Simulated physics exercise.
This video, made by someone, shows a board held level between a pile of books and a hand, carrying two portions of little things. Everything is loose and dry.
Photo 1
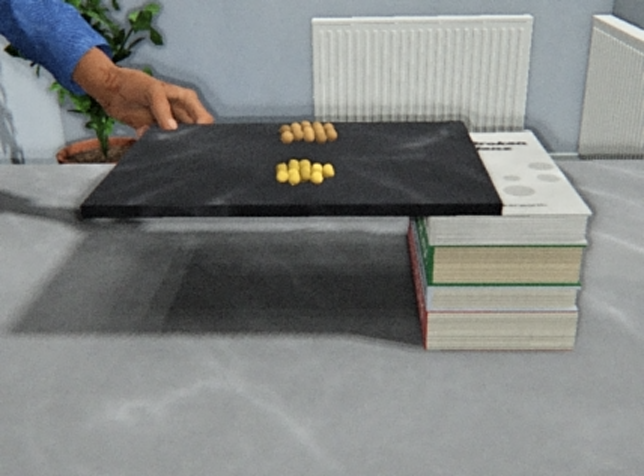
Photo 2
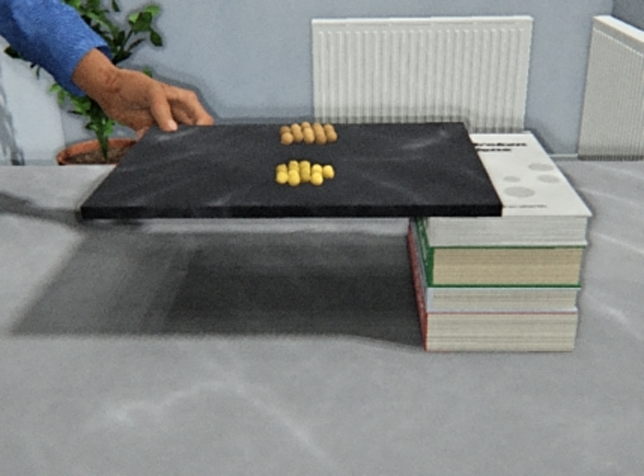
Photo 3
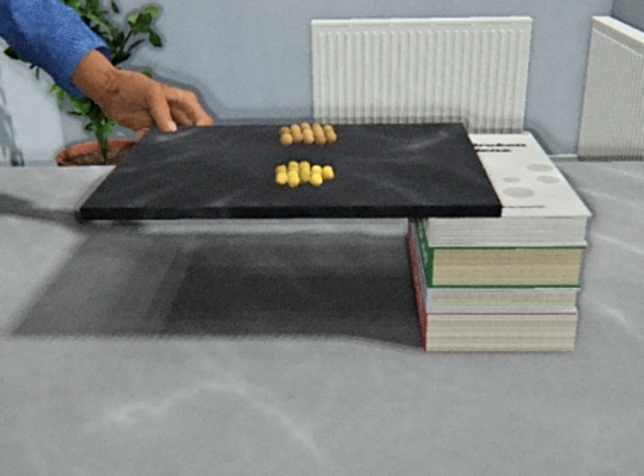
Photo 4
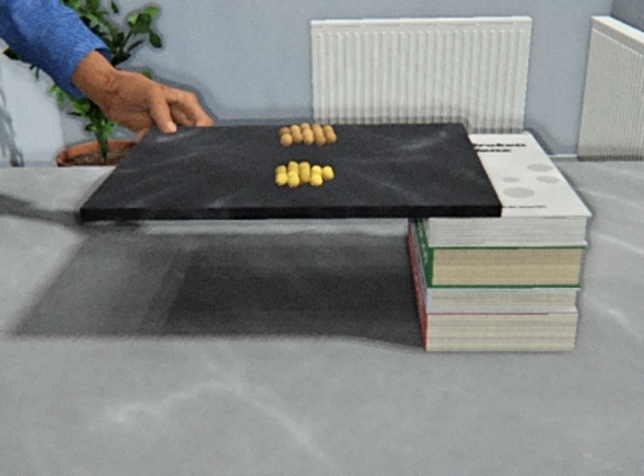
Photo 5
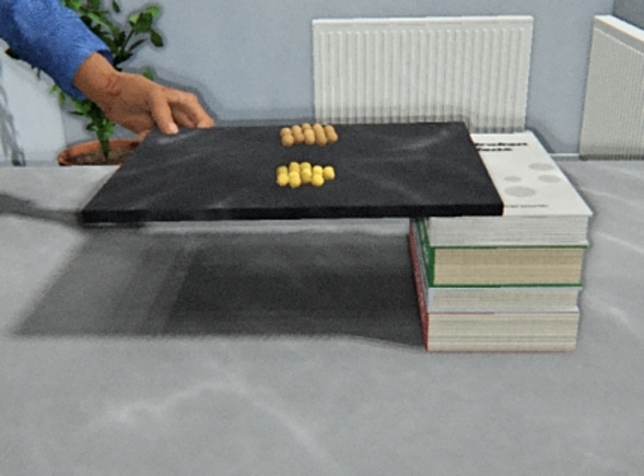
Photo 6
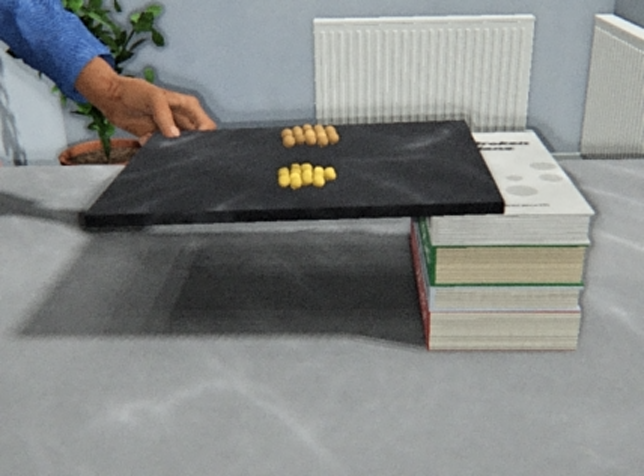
Hand holding the left end of a black board level on stacked books, two rows of small balls still, board barely dipping.
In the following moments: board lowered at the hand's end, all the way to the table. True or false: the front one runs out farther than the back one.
False.
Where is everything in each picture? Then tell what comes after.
The first frame shows held end of the board near (96, 207), level; book pile near (487, 182), nearly half as high as the board is long; near lot near (305, 172), a few puffed corn balls; far lot near (308, 133), a few round wooden beads.
The second frame shows held end of the board near (96, 209), level; far lot near (308, 134).
The third frame shows held end of the board near (96, 209), level; near lot near (304, 174).
The fourth frame shows held end of the board near (95, 210), level; far lot near (307, 135).
The fifth frame shows held end of the board near (97, 212), level; near lot near (306, 175).
The sixth frame shows held end of the board near (100, 217), down by 1°; book pile near (490, 182); near lot near (307, 176), not moving; far lot near (310, 136), not moving.
Then, 0.29 s on from there, board sloping at 10°; near lot the whole lot still on the board; far lot the whole lot still on the board.
Then, 0.66 s on from there, board sloping at 22°; near lot the whole lot still on the board; far lot the whole lot still on the board.
Then, 1.06 s on from there, board resting at 28°; near lot mostly less than half a board's length out; far lot mostly up to a board's length out.
In the end, board resting at 28°; near lot mostly less than half a board's length out; far lot mostly more than two board lengths out, a little gone off the table; the far lot has gone farther.
